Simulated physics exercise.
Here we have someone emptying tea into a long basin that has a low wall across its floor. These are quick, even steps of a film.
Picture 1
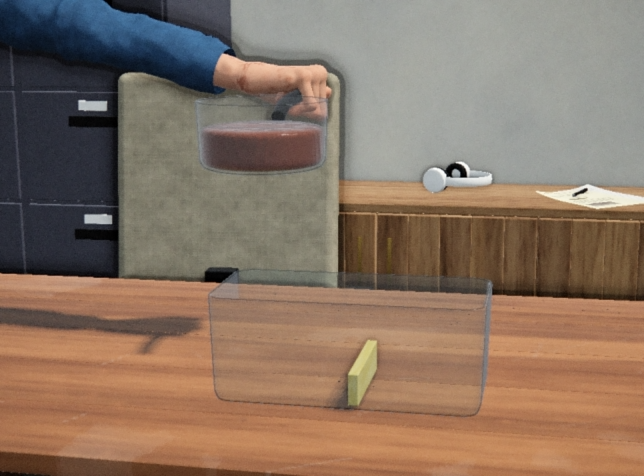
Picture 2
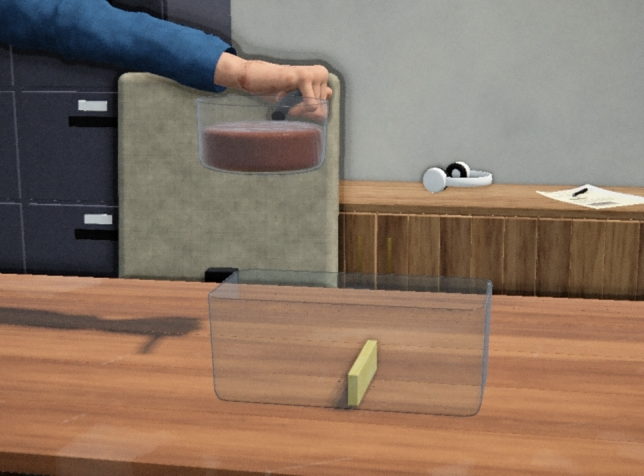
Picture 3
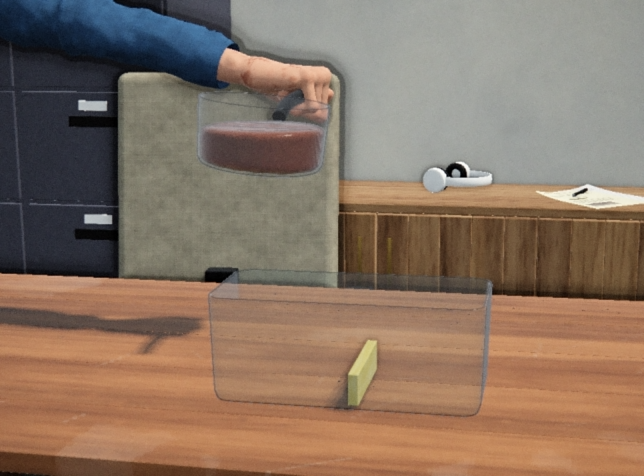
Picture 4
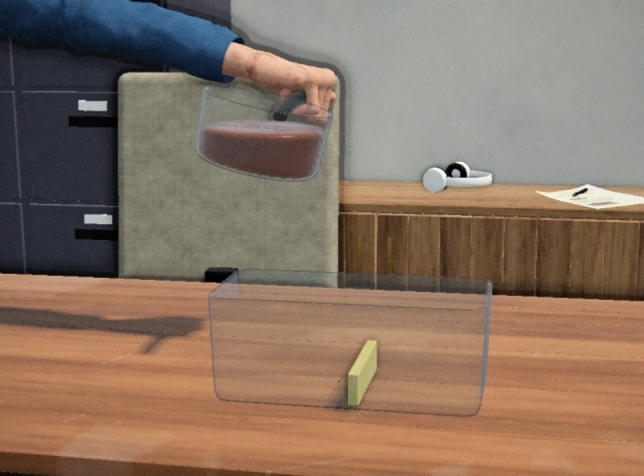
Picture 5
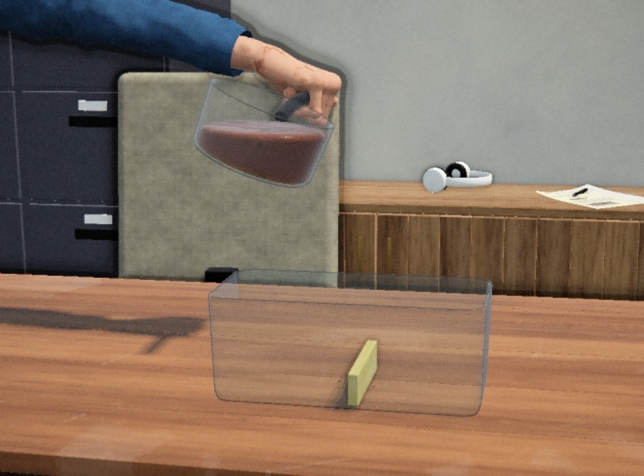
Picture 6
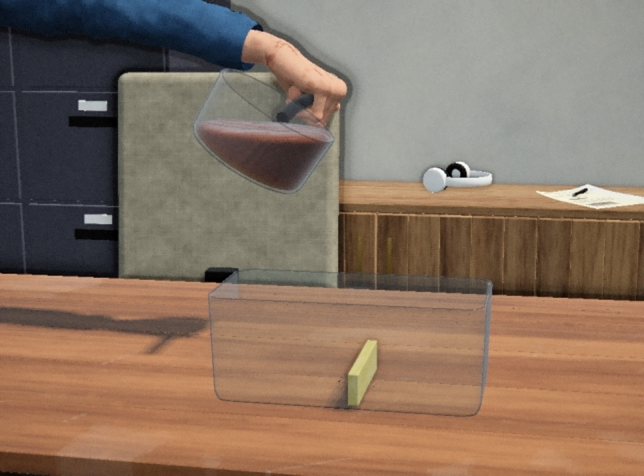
Clear container of reddish-brown liquid tilting steadily rightward in a blue-sleeved person's hand, above an empty clear basin with a low yellow-green wall.
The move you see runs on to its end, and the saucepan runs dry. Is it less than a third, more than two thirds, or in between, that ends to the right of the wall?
The share right of the wall is between a third and two thirds.
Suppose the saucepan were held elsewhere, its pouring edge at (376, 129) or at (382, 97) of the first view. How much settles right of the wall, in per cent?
Roughly 85 per cent, and 85 per cent.
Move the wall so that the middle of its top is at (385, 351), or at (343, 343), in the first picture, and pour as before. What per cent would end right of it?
The first gives 30 %, the second 75 %.
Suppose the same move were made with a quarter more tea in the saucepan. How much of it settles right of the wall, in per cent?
It comes to 60 per cent or so.
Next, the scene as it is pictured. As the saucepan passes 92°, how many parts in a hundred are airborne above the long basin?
It comes to 45 per cent or so.
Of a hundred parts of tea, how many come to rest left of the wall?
Roughly 40 in a hundred.
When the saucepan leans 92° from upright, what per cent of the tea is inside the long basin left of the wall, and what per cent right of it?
Near 0 on the left, 20 on the right.
A moment on, the tilt is 92° and 31 per cent is still to pour, 1 is left of the wall and 21 right of it.
Next, the tilt is 110° and 5 per cent is still to pour, 25 is left of the wall and 59 right of it.
Then the tilt is 110° and 0 per cent is still to pour, 41 is left of the wall and 57 right of it.
Later the tilt is 110° and 0 per cent is still to pour, 42 is left of the wall and 57 right of it.
In the end 42 per cent lies left of the wall, 57 right of it and 1 outside.
